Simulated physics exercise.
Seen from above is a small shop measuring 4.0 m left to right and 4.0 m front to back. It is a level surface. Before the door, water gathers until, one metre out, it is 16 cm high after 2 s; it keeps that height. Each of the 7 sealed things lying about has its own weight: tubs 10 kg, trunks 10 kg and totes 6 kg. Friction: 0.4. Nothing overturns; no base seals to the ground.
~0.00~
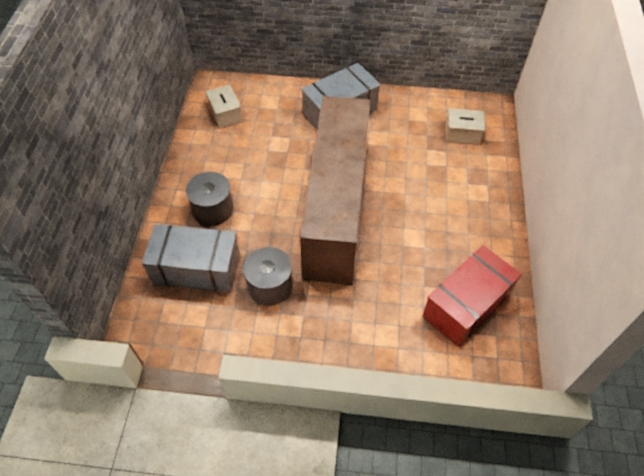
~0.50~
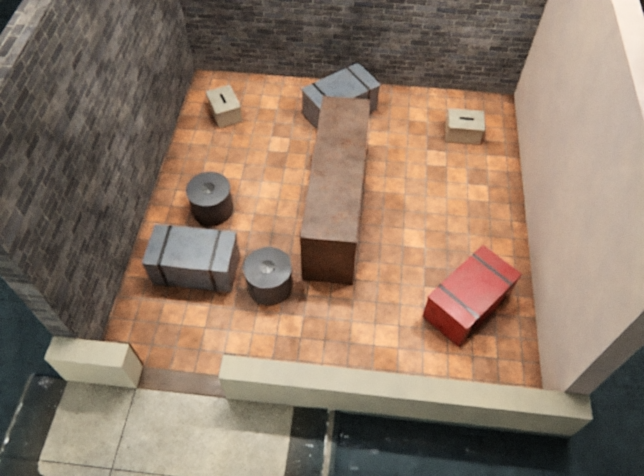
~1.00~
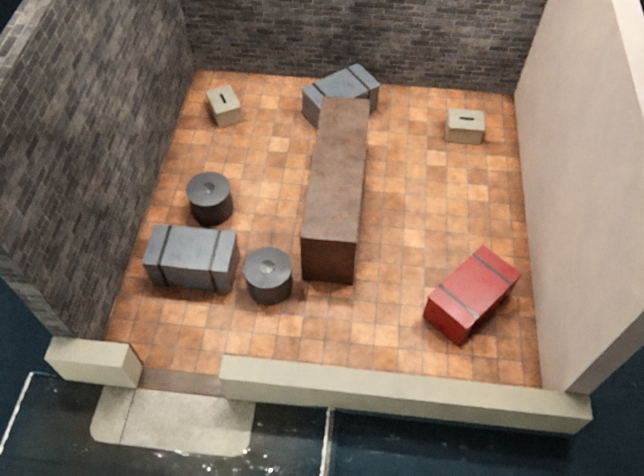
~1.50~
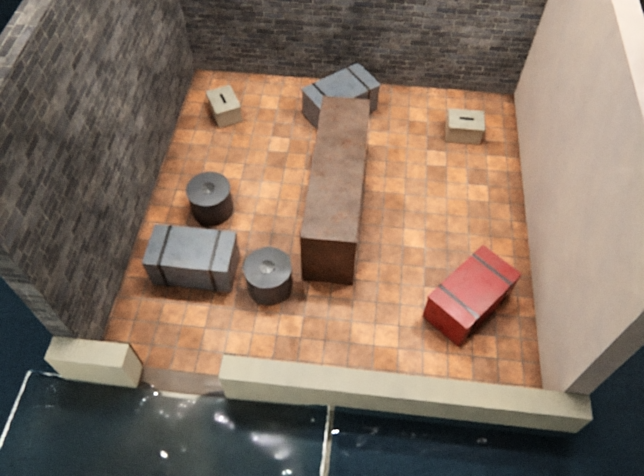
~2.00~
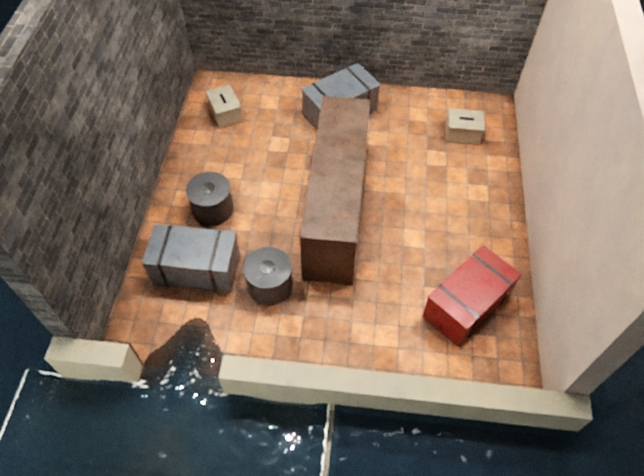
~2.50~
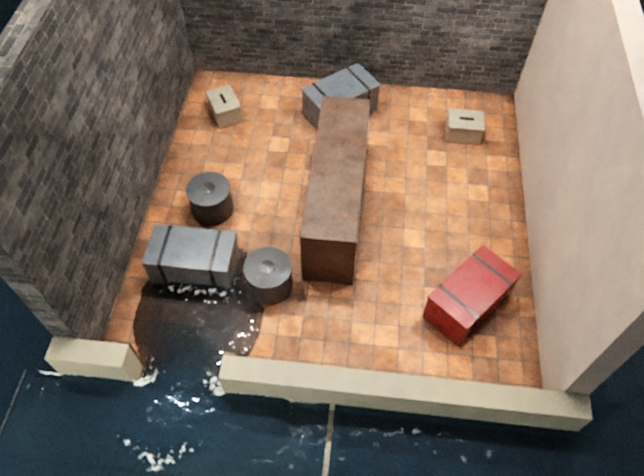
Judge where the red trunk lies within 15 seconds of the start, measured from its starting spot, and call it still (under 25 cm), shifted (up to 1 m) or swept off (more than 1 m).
It is shifted.
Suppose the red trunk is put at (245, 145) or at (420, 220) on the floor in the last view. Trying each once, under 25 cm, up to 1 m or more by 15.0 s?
The first time it wanders far off, the second time it wanders a bit.
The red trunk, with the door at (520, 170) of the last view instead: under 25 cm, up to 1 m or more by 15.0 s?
By then the red trunk has shifted a small amount.
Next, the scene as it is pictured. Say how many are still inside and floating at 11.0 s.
At that point I count 4.
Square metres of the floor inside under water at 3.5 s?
Somewhere around 4.0 m2, roughly.
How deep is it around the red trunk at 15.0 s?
Depth: About 7 cm.
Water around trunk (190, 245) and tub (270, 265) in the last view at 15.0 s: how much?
Some 6 cm at the first, some 9 cm at the second.
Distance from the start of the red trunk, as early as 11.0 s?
By then it has shifted roughly 0 cm.
After 3.5 s the red trunk is near (475, 285), 0.0 m from its start, aground; 0 afloat.
After 6.8 s the red trunk is near (475, 285), 0.0 m from its start, aground; 2 afloat.
After 11.0 s the red trunk is near (475, 285), 0.0 m from its start, aground; 4 afloat.
After 15.0 s the red trunk is near (456, 325), 0.5 m from its start, afloat; 6 afloat.
